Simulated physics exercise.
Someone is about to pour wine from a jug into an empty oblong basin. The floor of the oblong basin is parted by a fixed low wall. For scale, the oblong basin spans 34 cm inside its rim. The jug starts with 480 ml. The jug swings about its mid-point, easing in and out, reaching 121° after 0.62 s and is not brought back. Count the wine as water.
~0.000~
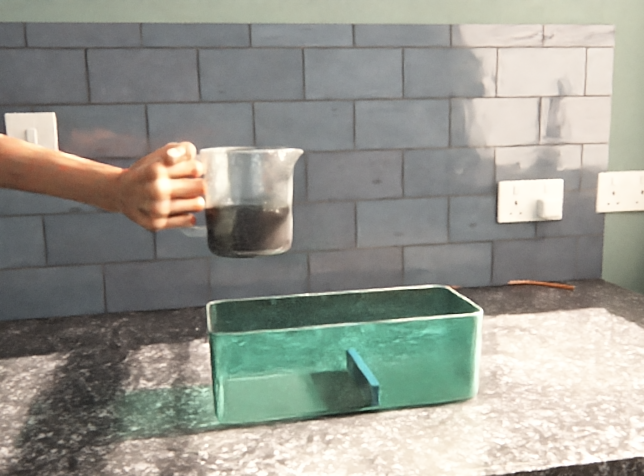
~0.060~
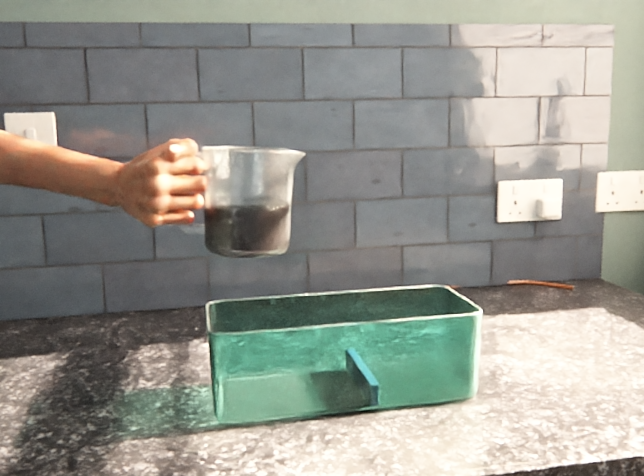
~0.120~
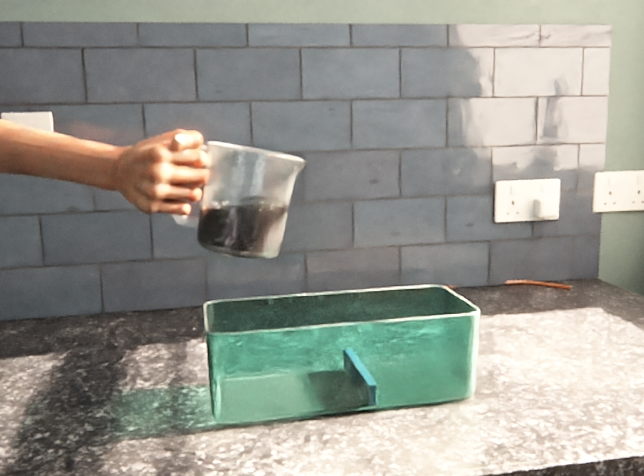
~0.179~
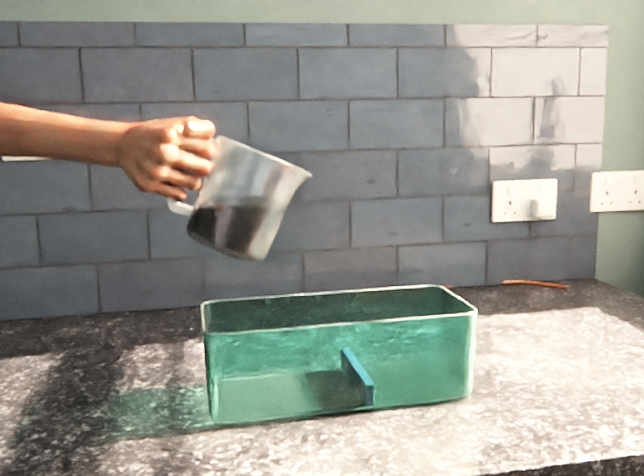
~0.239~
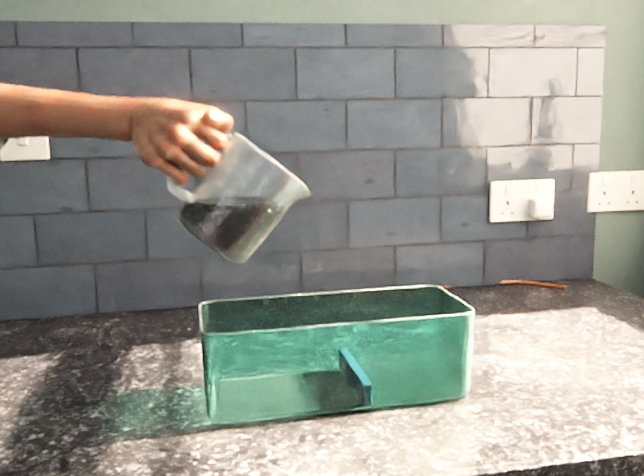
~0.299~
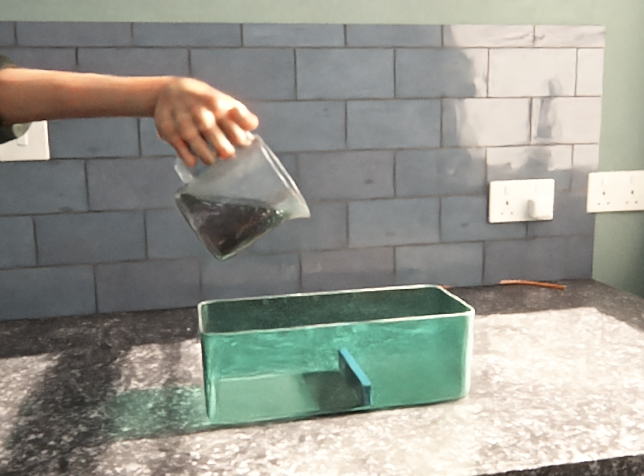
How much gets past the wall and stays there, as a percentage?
About 9 per cent.
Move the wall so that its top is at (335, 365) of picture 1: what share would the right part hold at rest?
Then about 40 per cent.
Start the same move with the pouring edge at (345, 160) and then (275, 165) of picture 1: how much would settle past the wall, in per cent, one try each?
First 70, then 15 per cent.
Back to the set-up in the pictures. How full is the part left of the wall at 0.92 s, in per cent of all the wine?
Near 82 in a hundred.
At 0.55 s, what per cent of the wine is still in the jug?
Near 44 in a hundred.
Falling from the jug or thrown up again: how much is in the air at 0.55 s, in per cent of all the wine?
Some 36 per cent.
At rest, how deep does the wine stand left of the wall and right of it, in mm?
Some 14 mm on the left and 2 mm on the right.
After 0.55 s the tilt is 117° and 44 per cent is still to pour, 20 is left of the wall and 0 right of it.
After 0.73 s the tilt is 121° and 4 per cent is still to pour, 81 is left of the wall and 3 right of it.
After 0.92 s the tilt is 121° and 0 per cent is still to pour, 82 is left of the wall and 8 right of it.
After 1.12 s the tilt is 121° and 0 per cent is still to pour, 82 is left of the wall and 9 right of it.
In the end 81 per cent lies left of the wall, 9 right of it and 10 outside.
